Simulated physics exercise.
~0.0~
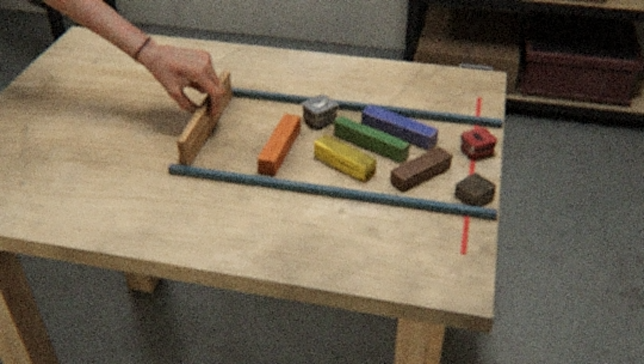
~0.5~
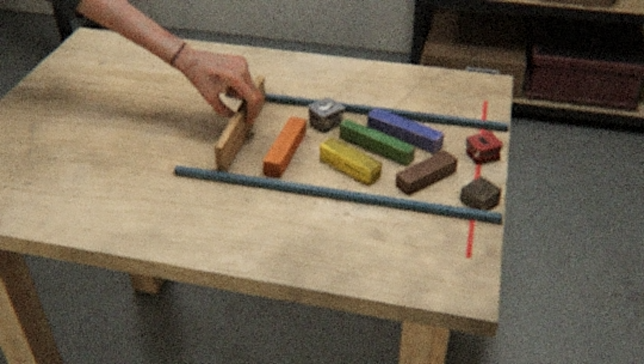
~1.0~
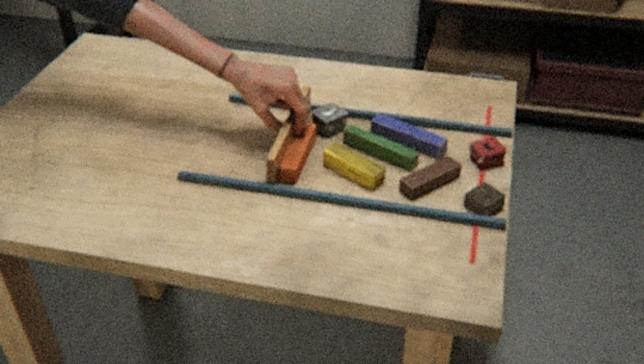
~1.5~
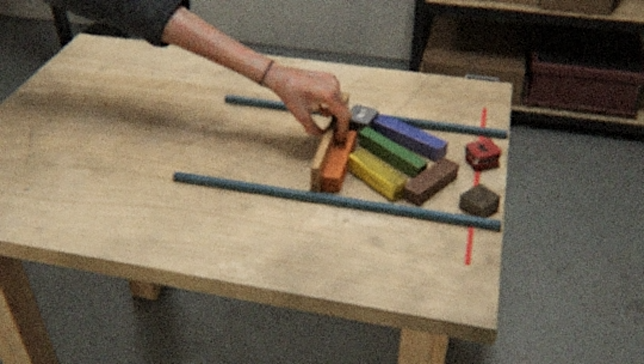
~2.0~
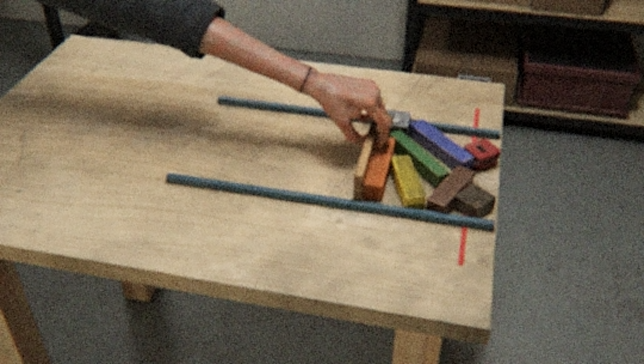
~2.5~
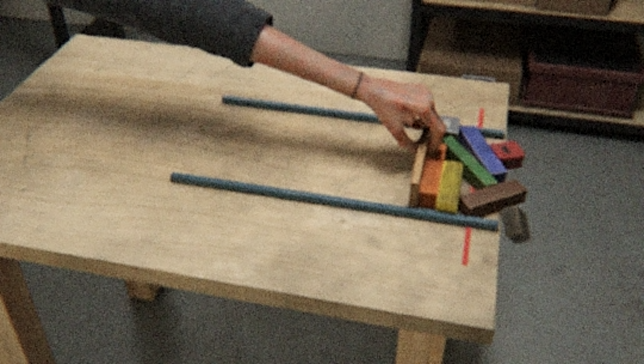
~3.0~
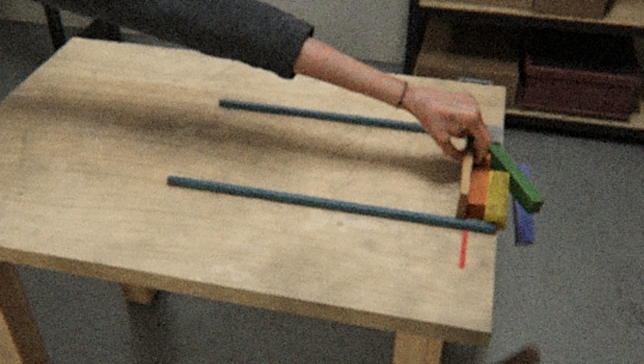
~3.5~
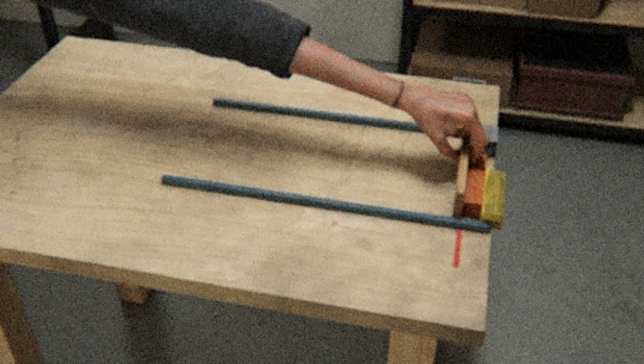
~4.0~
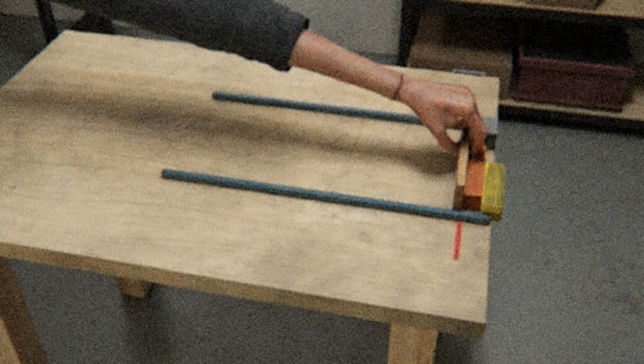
We see a hand push an upright board rightward between two rails on a wooden table, gathering coloured sticks and blocks. The green, blue and brown bars, red block and black block go over the edge, while the board stops near it with orange and yellow bars against it.
